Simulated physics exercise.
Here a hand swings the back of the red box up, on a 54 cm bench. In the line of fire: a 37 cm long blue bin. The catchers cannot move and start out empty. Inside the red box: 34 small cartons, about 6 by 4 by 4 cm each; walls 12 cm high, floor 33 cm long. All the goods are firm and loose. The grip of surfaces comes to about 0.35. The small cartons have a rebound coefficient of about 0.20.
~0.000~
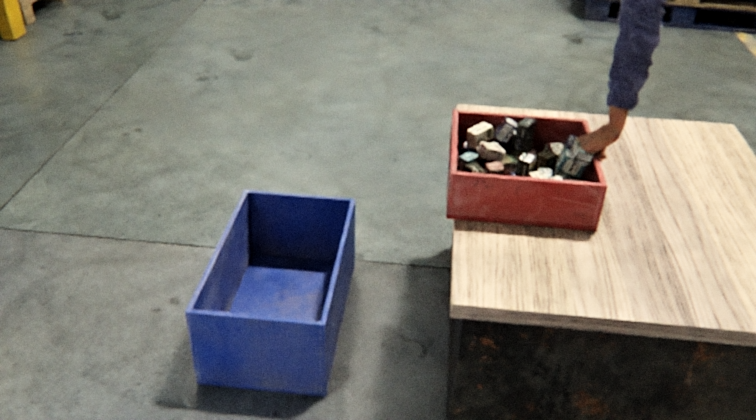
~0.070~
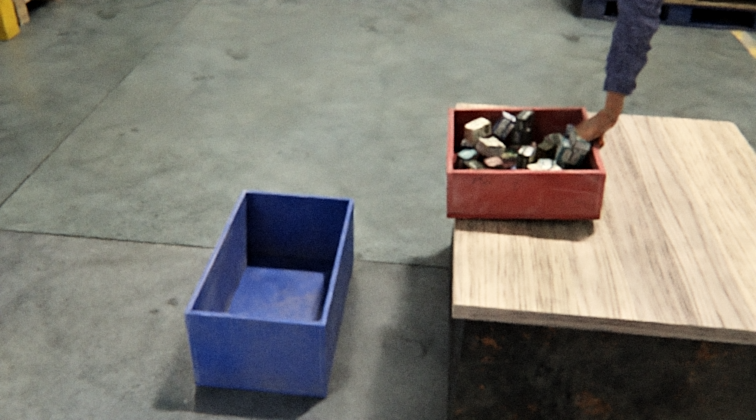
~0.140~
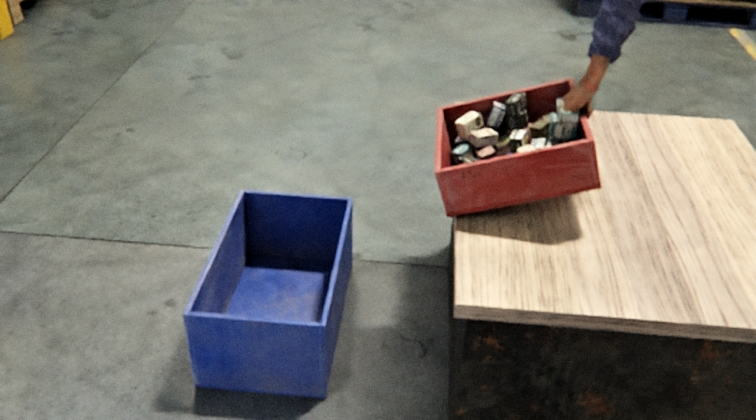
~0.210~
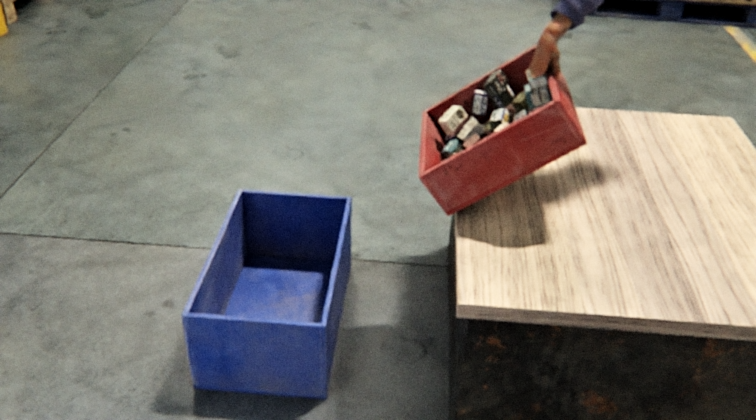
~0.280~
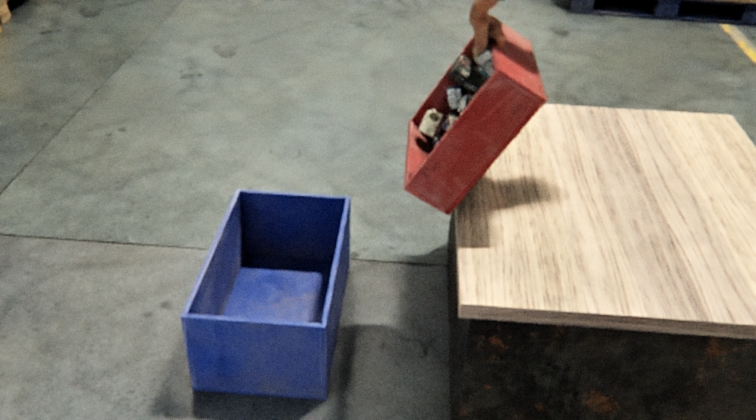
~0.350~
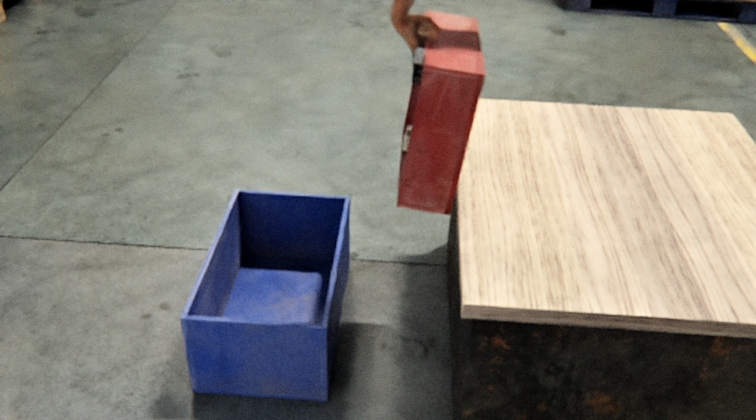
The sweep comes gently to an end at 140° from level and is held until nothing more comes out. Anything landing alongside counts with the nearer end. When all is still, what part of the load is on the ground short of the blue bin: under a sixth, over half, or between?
I expect it to reach a sixth without topping half.
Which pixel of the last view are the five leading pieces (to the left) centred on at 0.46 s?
They'd be centred about (348, 98) in the last picture.
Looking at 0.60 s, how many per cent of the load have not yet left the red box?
Reading: Approx. 10 %.
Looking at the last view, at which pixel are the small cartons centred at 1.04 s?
The middle lies close to (272, 310).
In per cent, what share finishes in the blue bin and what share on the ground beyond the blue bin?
Shares: Approx. 65 % and 5 %.
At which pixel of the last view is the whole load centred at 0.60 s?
Somewhere near (324, 202) in the last picture's pixels.
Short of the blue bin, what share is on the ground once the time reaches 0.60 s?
0 % by then.
After 0.46 s, tilt 117°; 32 still in the red box and 2 in the air.
After 0.60 s, tilt 140°; 4 still in the red box, 1 in the blue bin and 29 in the air.
After 0.79 s, tilt 140°; 22 in the blue bin, 7 on the ground short of the blue bin, 1 on the ground beyond the blue bin and 4 in the air.
When it is over (at 1.04 s), 22 in the blue bin, 11 on the ground short of the blue bin and 1 on the ground beyond the blue bin. Asked share, 11 of 34, 32 per cent.
